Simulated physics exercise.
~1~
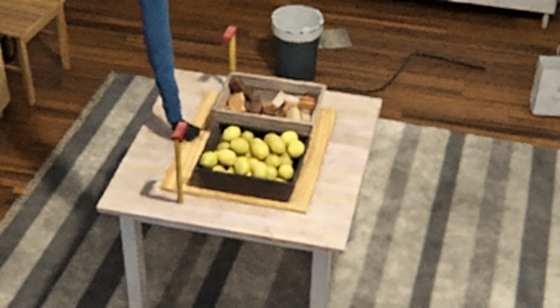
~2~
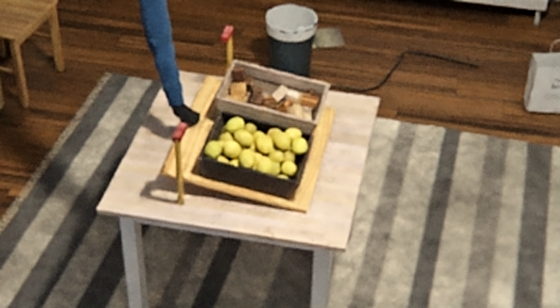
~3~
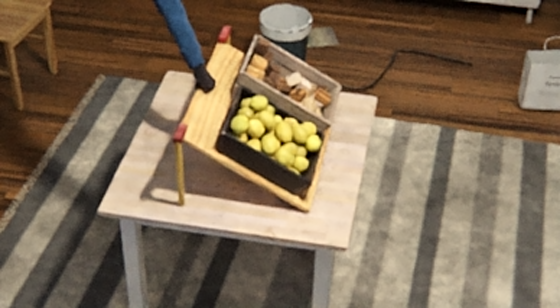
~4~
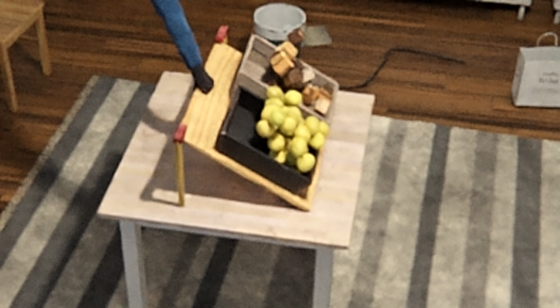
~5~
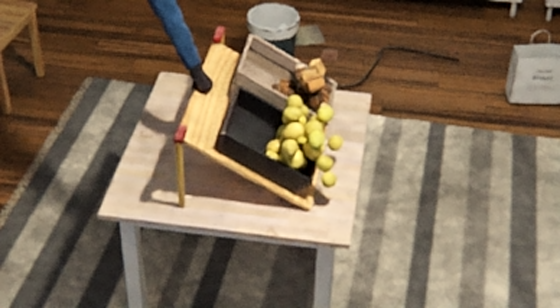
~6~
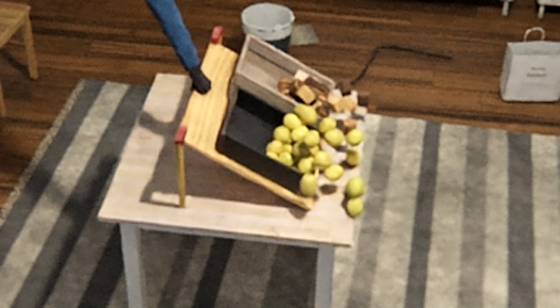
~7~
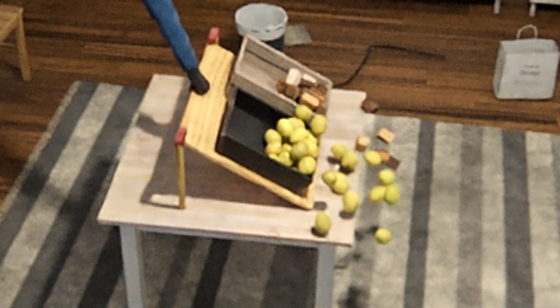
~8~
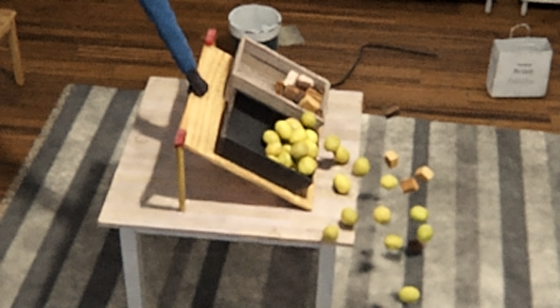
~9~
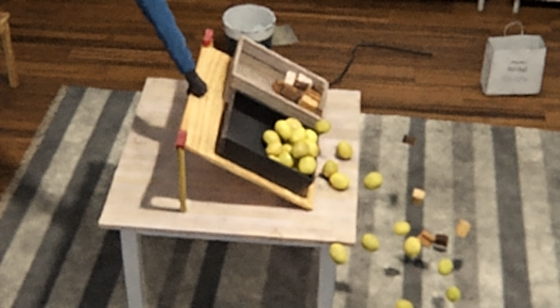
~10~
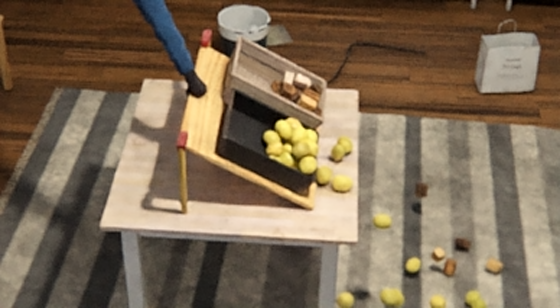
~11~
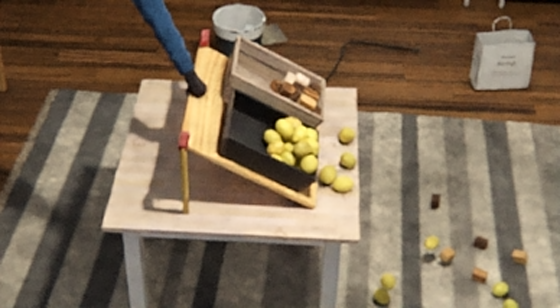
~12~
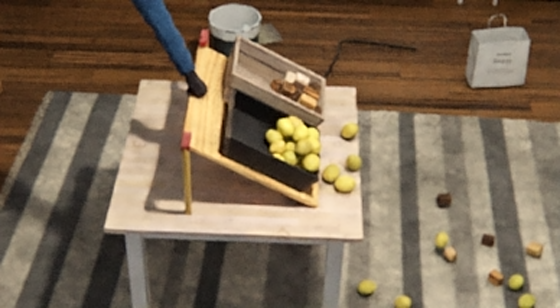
A blue arm jerks up the board's left end, spilling some lemons and blocks rightward onto the rug.
